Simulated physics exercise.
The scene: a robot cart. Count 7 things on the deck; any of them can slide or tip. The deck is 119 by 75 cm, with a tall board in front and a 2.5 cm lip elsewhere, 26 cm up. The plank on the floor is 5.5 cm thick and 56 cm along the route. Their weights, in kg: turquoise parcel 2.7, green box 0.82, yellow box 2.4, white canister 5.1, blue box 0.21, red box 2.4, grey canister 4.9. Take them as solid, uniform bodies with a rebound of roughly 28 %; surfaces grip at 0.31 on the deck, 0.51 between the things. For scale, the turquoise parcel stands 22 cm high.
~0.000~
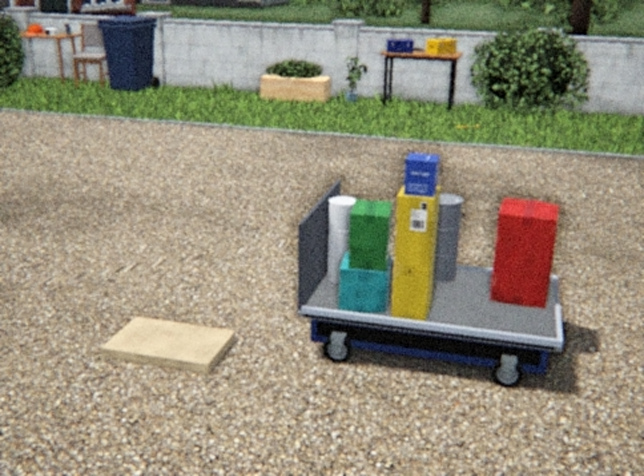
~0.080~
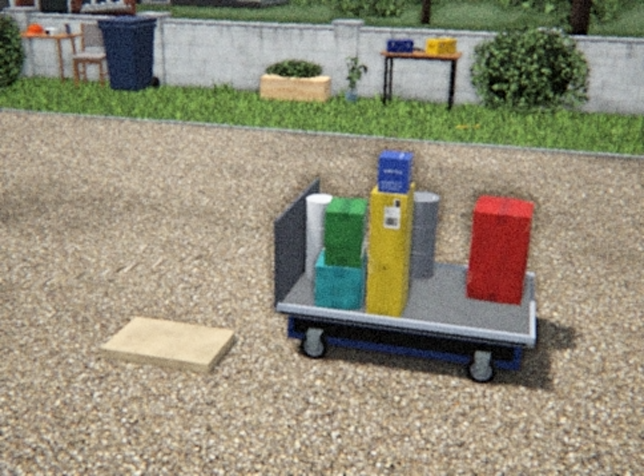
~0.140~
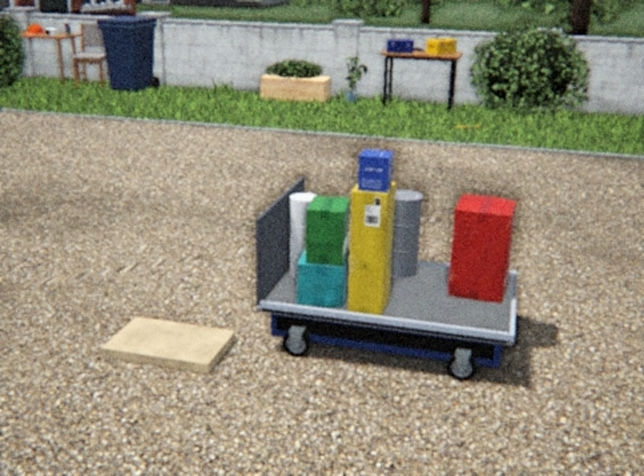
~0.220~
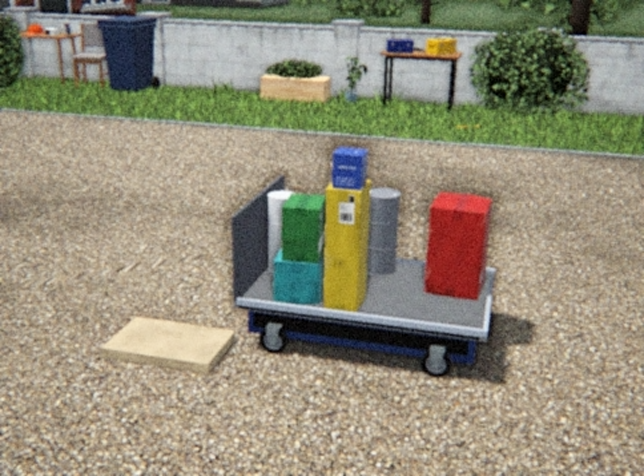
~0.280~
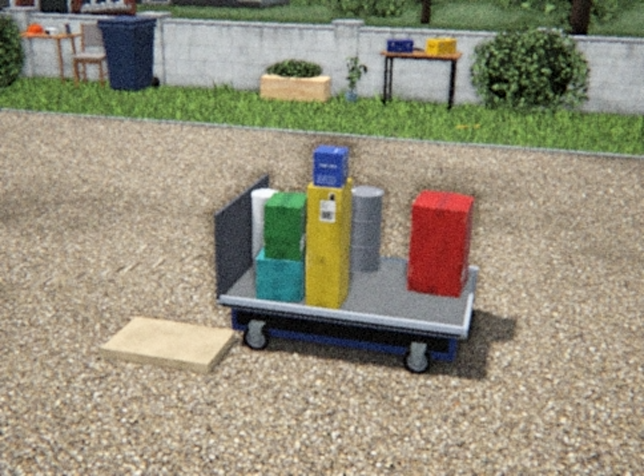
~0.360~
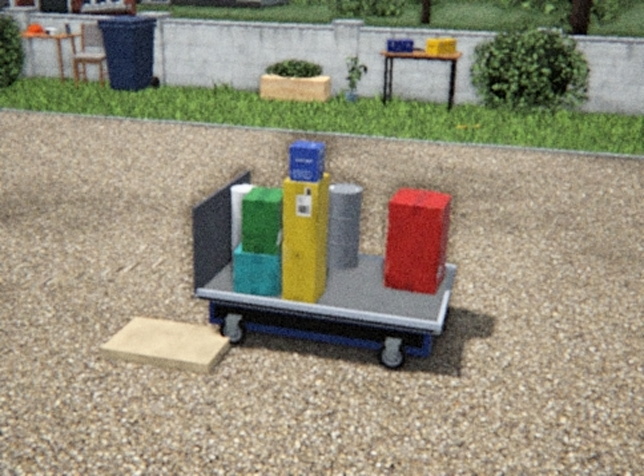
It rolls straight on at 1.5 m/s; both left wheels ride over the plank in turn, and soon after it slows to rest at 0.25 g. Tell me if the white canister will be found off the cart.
The white canister comes off the cart.
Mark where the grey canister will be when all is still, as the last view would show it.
At about (6, 192).
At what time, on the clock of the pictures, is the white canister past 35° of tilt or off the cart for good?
At about 0.8 s.
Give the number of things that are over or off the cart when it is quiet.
That comes to 4.
Around 0.66 s, cart has run 99 cm; white canister at 21° to upright near (185, 212); blue box at 20° to upright; green box at 11° to upright.
Around 1.06 s, cart has run 159 cm; white canister on its side near (125, 223); blue box at 60° to upright; yellow box at 33° to upright.
Around 1.66 s, cart has run 244 cm; white canister on its side; green box at 68° to upright; blue box on its side.
Finally (3.1 s), off the cart, white canister; on their side or leaning hard on the deck, green box, yellow box and blue box; the other 3 still in place (within 10 cm).
